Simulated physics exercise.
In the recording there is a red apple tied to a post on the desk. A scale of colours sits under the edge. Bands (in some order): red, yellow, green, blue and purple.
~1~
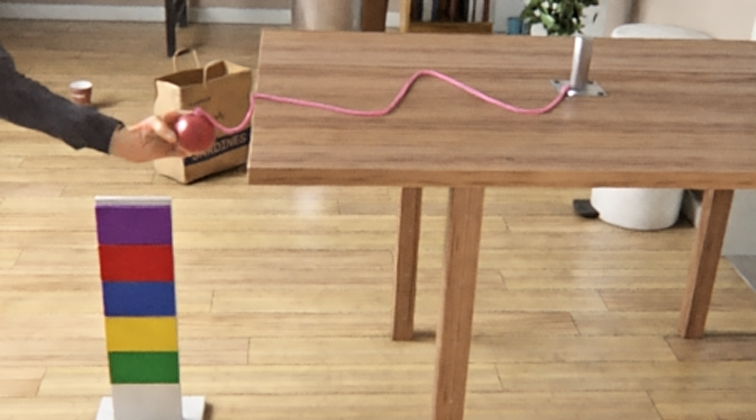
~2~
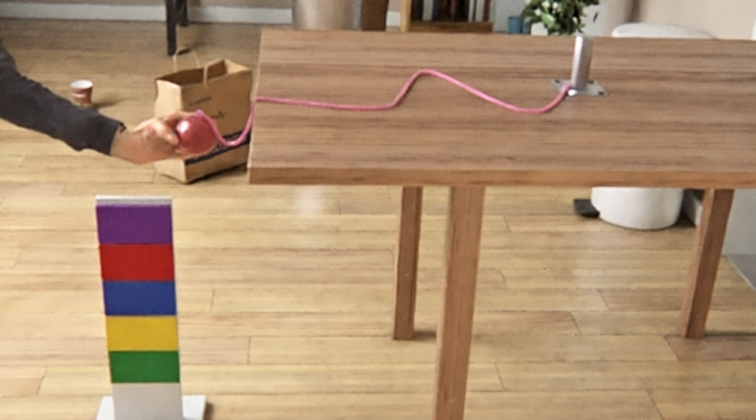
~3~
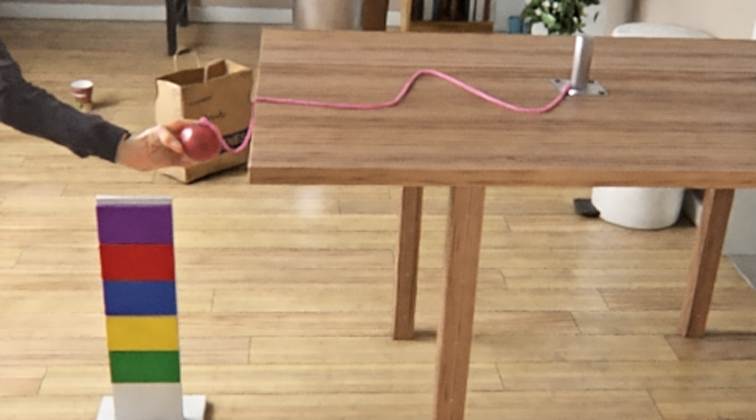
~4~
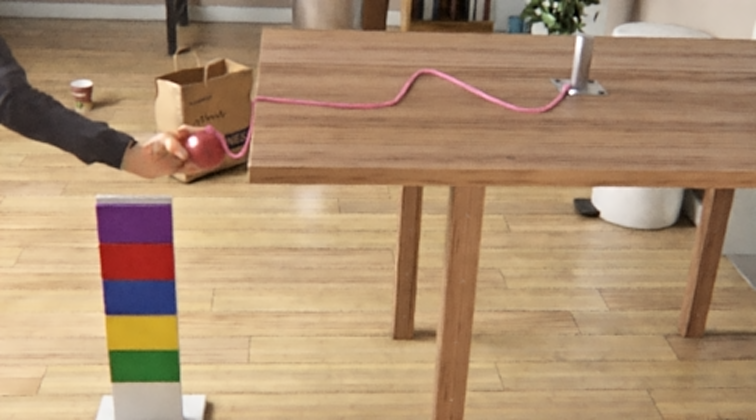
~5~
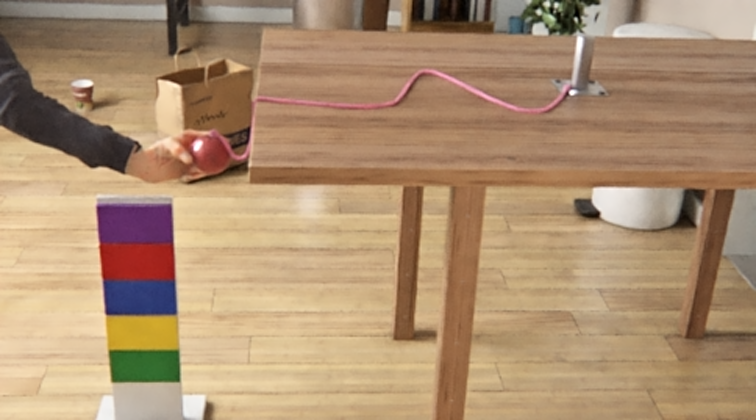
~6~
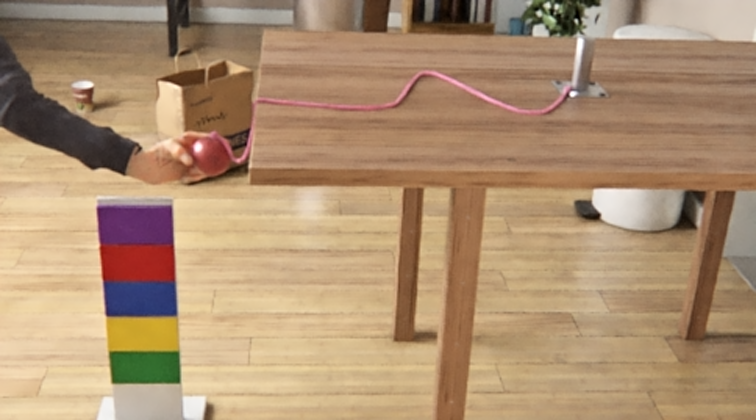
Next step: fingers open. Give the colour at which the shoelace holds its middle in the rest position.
The shoelace holds it at green.
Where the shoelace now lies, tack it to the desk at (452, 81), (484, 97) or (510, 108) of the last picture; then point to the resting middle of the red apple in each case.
Per try (px, approx.): (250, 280), (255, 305), (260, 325).
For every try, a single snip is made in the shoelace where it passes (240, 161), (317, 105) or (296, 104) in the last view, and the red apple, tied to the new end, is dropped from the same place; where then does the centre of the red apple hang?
Roughly (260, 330), (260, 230), (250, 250).
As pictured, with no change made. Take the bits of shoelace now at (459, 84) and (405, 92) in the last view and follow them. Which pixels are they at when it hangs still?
Around (370, 83), then around (258, 94).
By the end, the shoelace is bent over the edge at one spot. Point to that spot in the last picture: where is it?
About (406, 90).
Soon after, apple near (300, 334); level with yellow.
Then, apple near (237, 347); level with green.
At rest, apple near (272, 351); level with green. The green one.
